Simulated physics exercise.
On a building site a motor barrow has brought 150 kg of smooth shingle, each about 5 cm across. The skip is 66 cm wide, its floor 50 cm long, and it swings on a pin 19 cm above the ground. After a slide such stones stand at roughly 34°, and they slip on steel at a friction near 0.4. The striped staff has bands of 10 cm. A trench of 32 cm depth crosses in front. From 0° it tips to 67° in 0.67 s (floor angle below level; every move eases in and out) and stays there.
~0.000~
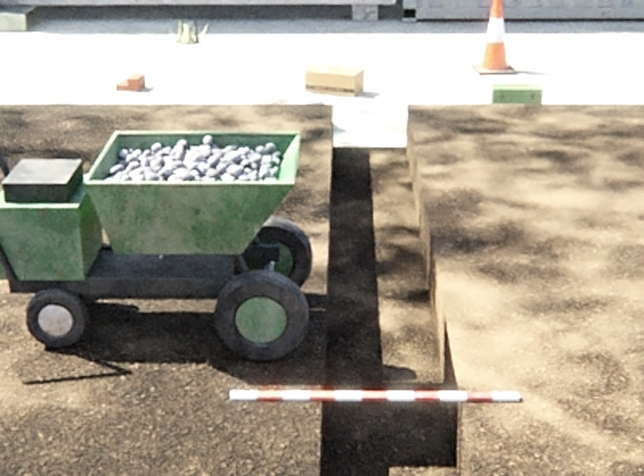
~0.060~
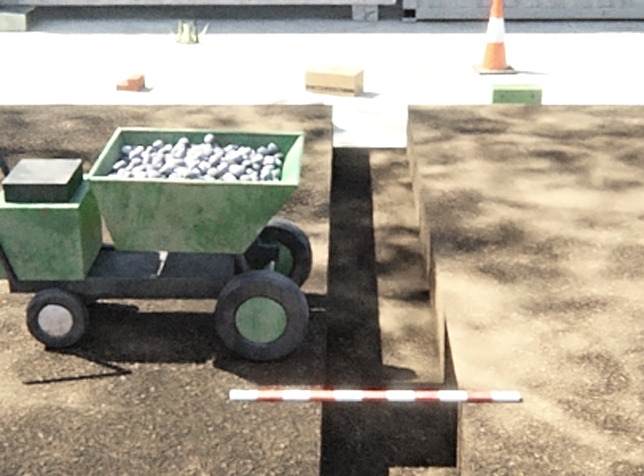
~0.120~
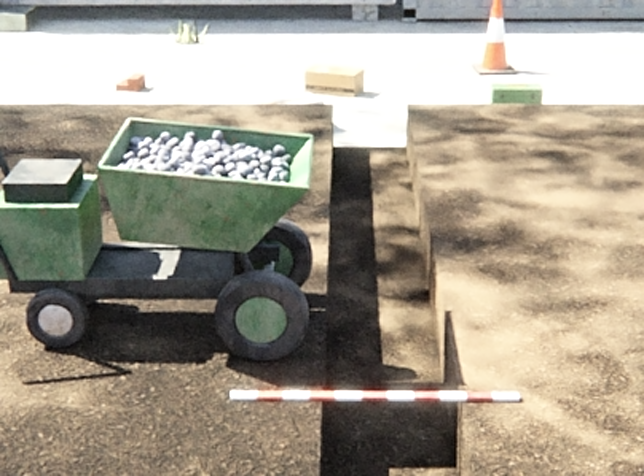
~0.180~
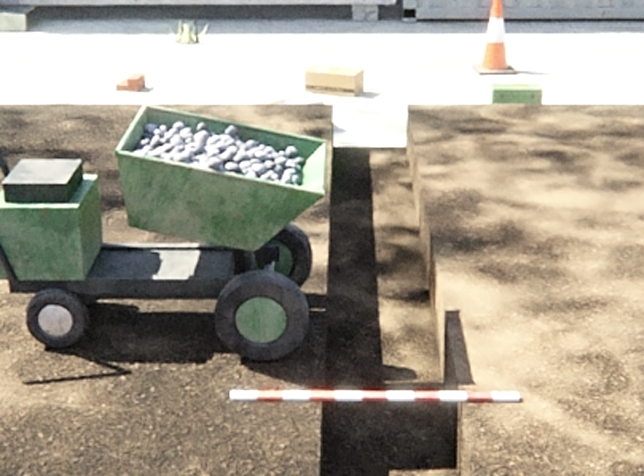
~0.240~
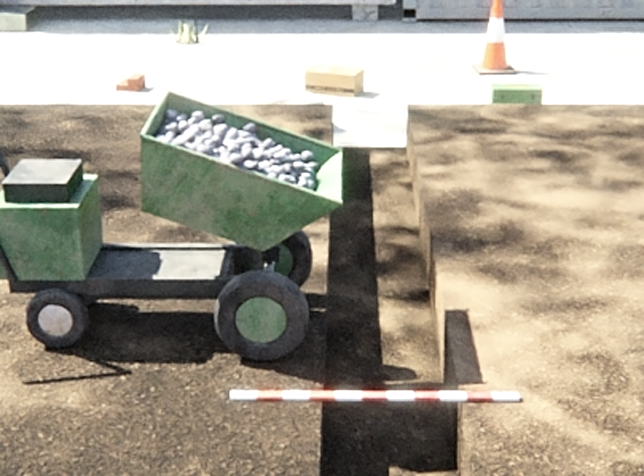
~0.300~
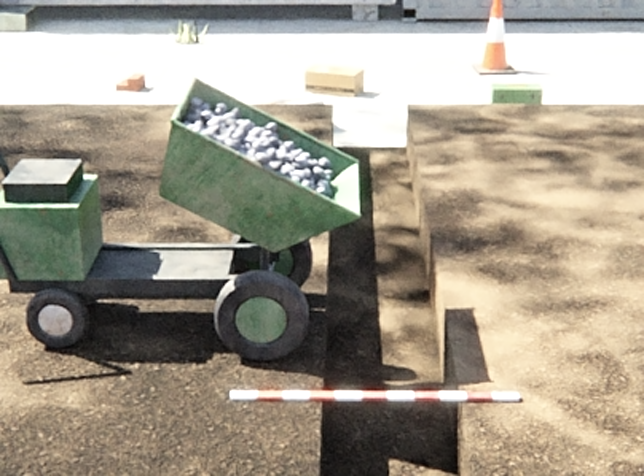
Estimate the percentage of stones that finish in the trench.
About 39 per cent.
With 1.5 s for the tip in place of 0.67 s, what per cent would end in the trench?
In that case some 60 per cent.
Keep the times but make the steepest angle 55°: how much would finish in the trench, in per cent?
It would be near 25 per cent.
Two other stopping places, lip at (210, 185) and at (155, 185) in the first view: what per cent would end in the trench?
First some 95, then 90 per cent.
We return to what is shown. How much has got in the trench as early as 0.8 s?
About 10 per cent by then.
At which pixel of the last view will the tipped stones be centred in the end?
Their middle is at about (482, 322).
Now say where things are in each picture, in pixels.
Lip at (293, 184), floor tilted 0°, highest stones at (209, 156), in the first frame.
Lip at (297, 185), floor tilted 2°, highest stones at (200, 155); the stones move at 0.4 m/s on average, in the second frame.
Lip at (308, 188), floor tilted 6°, highest stones at (181, 147); the stones move at 0.8 m/s on average, in the third frame.
Lip at (323, 194), floor tilted 12°, highest stones at (168, 136); the stones move at 1.1 m/s on average, in the fourth frame.
The skip is at 20°, its lip at (341, 204); the top of the load is at (177, 123); the stones move at 1.3 m/s on average, in the fifth frame.
Lip at (360, 217), floor tilted 28°, highest stones at (196, 113); the stones move at 1.4 m/s on average, in the sixth frame.
After 0.5 s the floor is at 56°; 100 % in the skip; the foremost stones are at (384, 231).
After 0.8 s the floor is at 67°; 70 % in the skip, 12 % in the trench, 18 % past the trench; the foremost stones are at (497, 313).
After 1.1 s the floor is at 67°; 26 % in the skip, 14 % in the trench, 60 % past the trench; the foremost stones are past the picture's edge.
After 3.1 s the floor is at 67°; 0 % in the skip, 39 % in the trench, 61 % past the trench; the foremost stones are past the picture's edge.
